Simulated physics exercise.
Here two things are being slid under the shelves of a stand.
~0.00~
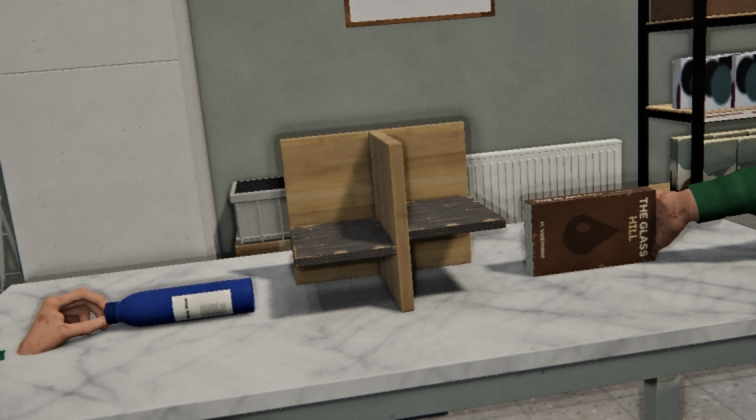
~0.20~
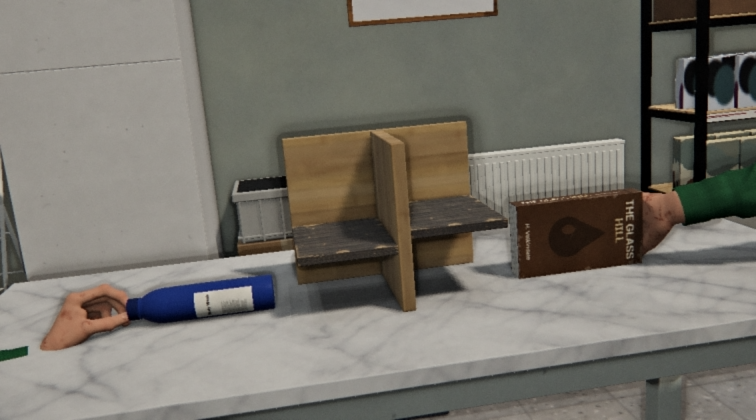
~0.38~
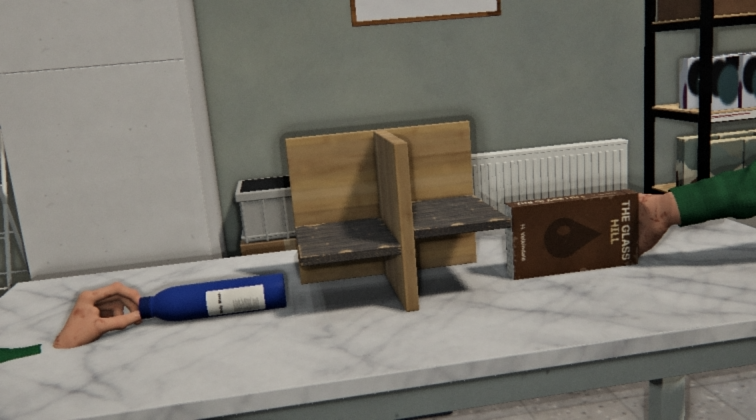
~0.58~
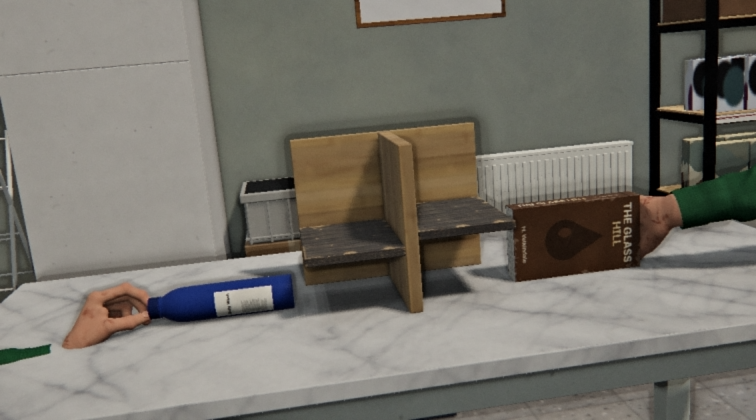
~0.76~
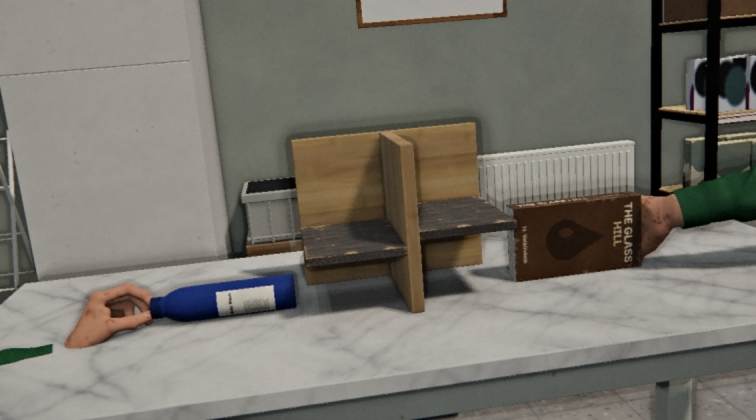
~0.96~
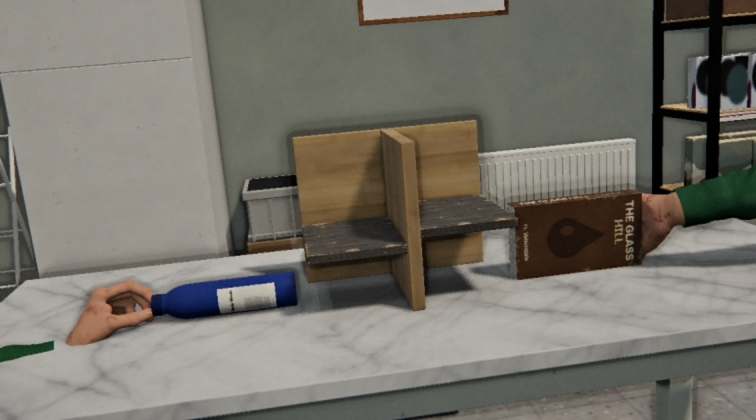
A blue bottle on the left and a brown book on the right were slid a little way inward by two hands across a marble table toward a wooden stand with dark shelves, then barely moved.
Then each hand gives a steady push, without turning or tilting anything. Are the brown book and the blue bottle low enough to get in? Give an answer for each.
Turns out the brown book can't get under and the blue bottle gets under.
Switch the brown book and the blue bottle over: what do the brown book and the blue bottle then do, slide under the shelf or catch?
The brown book snags, while the blue bottle passes beneath.
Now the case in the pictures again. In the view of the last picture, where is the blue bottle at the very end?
It comes to rest at about (327, 285) in the last picture.
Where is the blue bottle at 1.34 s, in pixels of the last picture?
Centre estimate: (255, 293).
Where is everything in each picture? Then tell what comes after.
Hands sliding the things forward; brown book (590, 231); blue bottle (181, 304); shelf (389, 215), in the first picture.
Hands sliding the things forward; blue bottle (202, 301); shelf (391, 215), in the second picture.
Hands sliding the things forward; brown book (572, 234); shelf (394, 215), in the third picture.
Hands sliding the things forward; blue bottle (222, 300); shelf (399, 216), in the fourth picture.
Hands sliding the things forward; brown book (574, 236); shelf (400, 216), in the fifth picture.
Hands sliding the things forward; brown book (576, 234); blue bottle (225, 297); shelf (401, 214), in the sixth picture.
Around 1.34 s, brown book stopped at the opening near (563, 235); blue bottle sliding up to the opening near (255, 293).
Around 1.72 s, brown book stopped at the opening near (563, 235); blue bottle part of the way in near (306, 287).
Finally (4.0 s), the brown book is too tall, near (563, 235); the blue bottle clears the shelf, near (327, 285).
